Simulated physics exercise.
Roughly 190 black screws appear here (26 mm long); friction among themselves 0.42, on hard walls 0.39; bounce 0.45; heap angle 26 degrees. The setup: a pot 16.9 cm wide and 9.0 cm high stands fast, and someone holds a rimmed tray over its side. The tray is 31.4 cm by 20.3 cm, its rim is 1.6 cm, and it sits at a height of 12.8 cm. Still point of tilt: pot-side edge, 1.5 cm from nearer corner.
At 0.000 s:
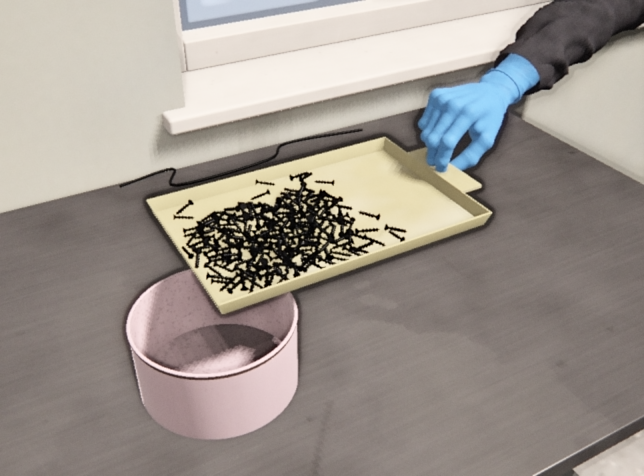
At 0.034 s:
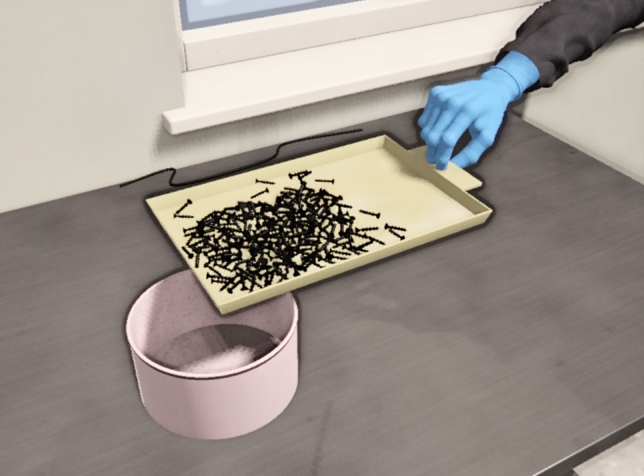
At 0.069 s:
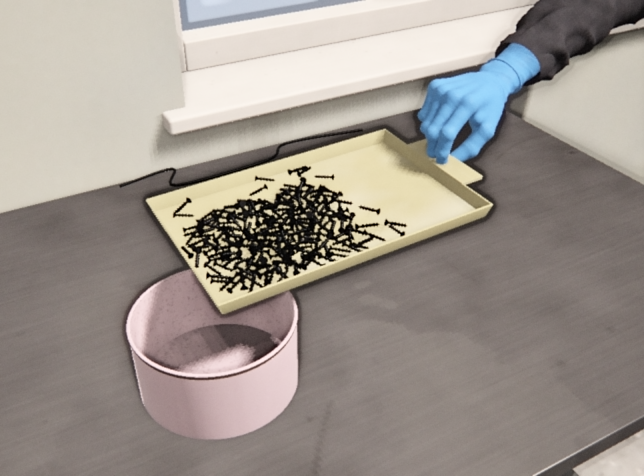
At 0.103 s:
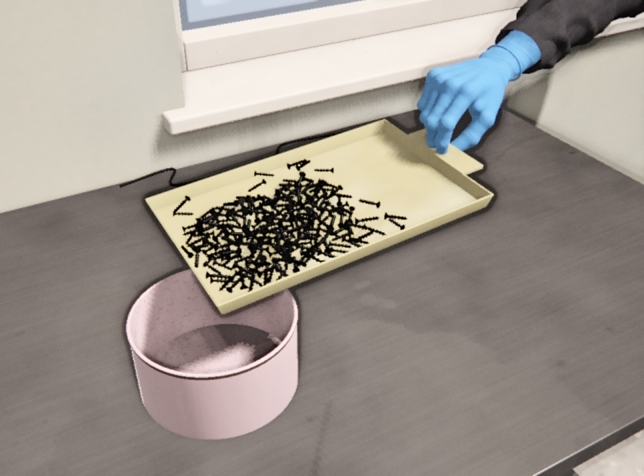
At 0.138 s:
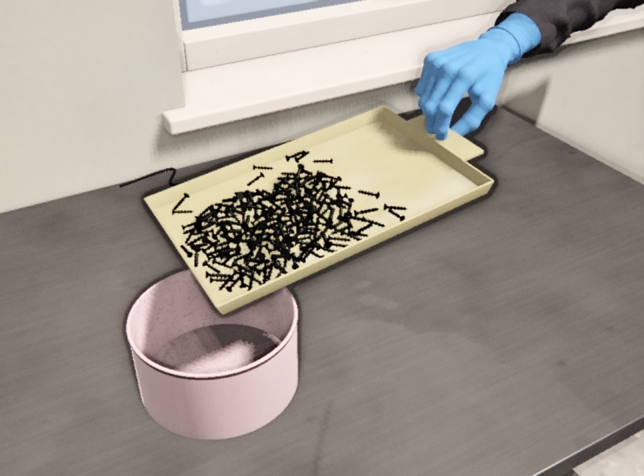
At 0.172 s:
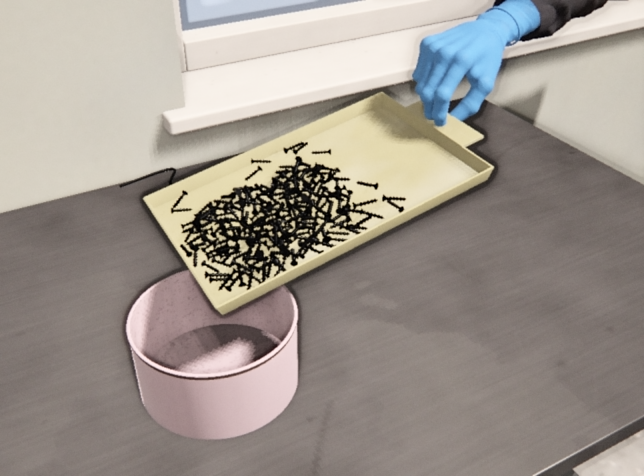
In the video, a blue-gloved hand at the right end of a pale yellow rimmed tray of black screws slightly raises that end, while the left end stays over a pink pot and the screws barely shift.
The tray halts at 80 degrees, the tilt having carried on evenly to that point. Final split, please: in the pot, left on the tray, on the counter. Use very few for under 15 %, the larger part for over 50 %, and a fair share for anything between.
Pot: The larger part, tray: Very few, counter: A fair share.
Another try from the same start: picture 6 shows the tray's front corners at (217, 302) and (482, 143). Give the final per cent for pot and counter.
You'd end with pot at 55 and counter at 45.
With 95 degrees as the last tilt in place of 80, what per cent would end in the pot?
It would be near 70 per cent.
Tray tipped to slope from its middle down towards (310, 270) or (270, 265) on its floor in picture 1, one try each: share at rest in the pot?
Near 45 and 70 percent, in that order.
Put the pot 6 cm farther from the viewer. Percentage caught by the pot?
In that setup it would come to near 55 per cent.
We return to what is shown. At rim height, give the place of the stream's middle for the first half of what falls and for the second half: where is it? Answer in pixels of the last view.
Early half: About (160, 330); late half: (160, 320).
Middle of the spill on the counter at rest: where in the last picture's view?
(106, 361).
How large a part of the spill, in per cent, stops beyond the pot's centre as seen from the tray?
Some 90 per cent of the spill lies beyond the centre.
After 0.51 s, tilt 45 degrees; the tray holds 100 %, the pot 0 %.
After 0.74 s, tilt 67 degrees; the tray holds 80 %, the pot 5 %.
After 1.08 s, tilt 80 degrees; the tray holds 5 %, the pot 65 %.
In the end, at 2.2 s, pot 70 %, tray 0 %, counter 30 %.
